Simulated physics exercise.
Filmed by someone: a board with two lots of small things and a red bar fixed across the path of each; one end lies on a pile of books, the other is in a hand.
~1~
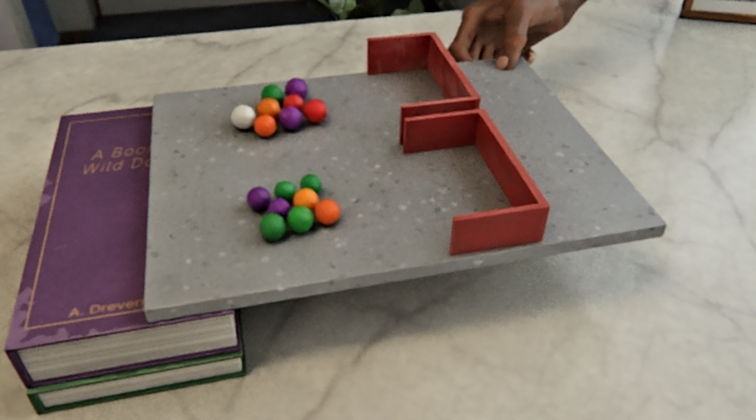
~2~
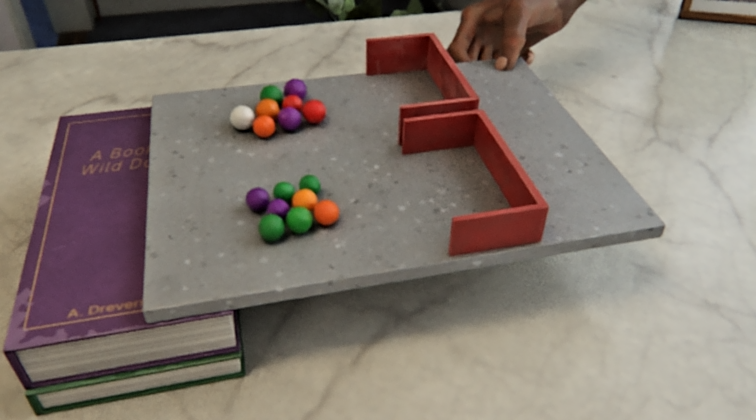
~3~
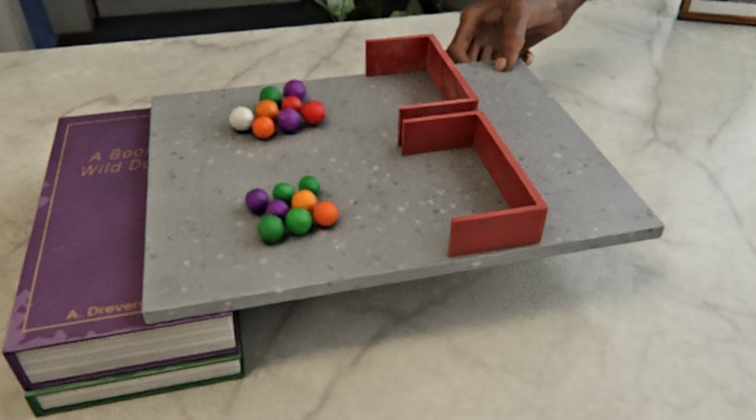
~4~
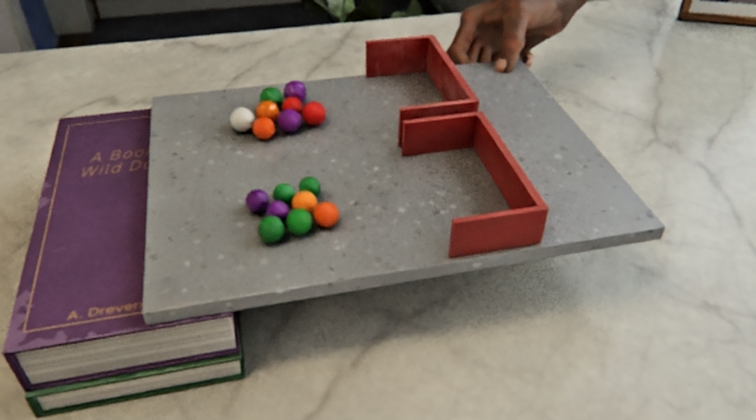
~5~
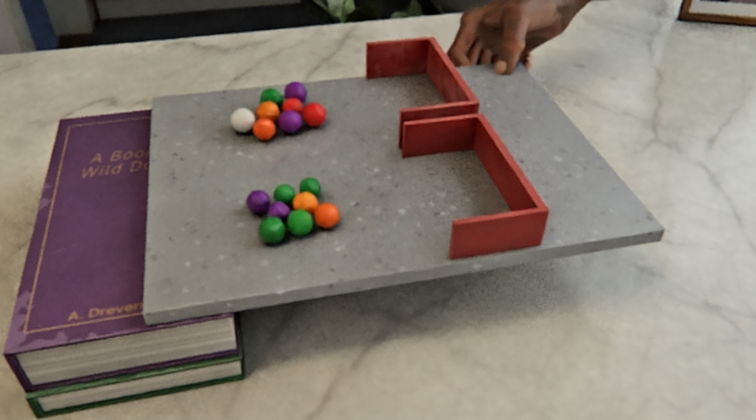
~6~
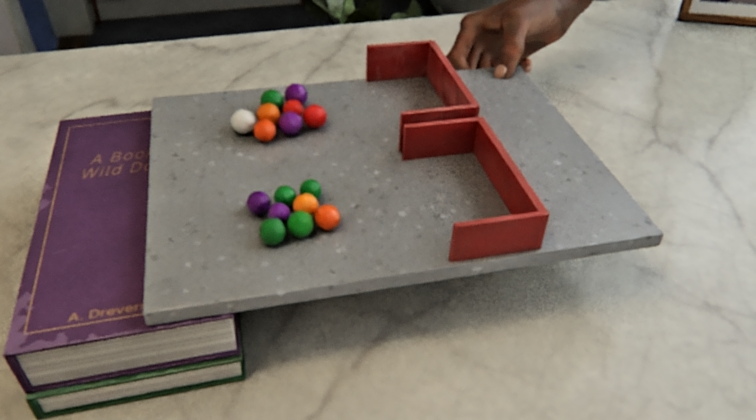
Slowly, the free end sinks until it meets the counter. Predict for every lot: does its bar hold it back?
As I see it, the front lot is kept back. The back lot is kept back.
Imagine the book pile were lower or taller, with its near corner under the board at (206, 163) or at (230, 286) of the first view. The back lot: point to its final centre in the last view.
First near (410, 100), then near (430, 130).
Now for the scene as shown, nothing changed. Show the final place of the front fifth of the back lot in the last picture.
Look around (440, 147) in the final frame.
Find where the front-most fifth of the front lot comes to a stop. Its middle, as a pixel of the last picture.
Near (474, 207).
Then, 0.46 s on from there, board sloping at 8°; front lot on its way down; back lot on its way down.
Then, 0.87 s on from there, board resting at 12°; front lot has reached its bar; back lot has reached its bar.
In the end, board resting at 12°; front lot gathered behind its bar; back lot gathered behind its bar.
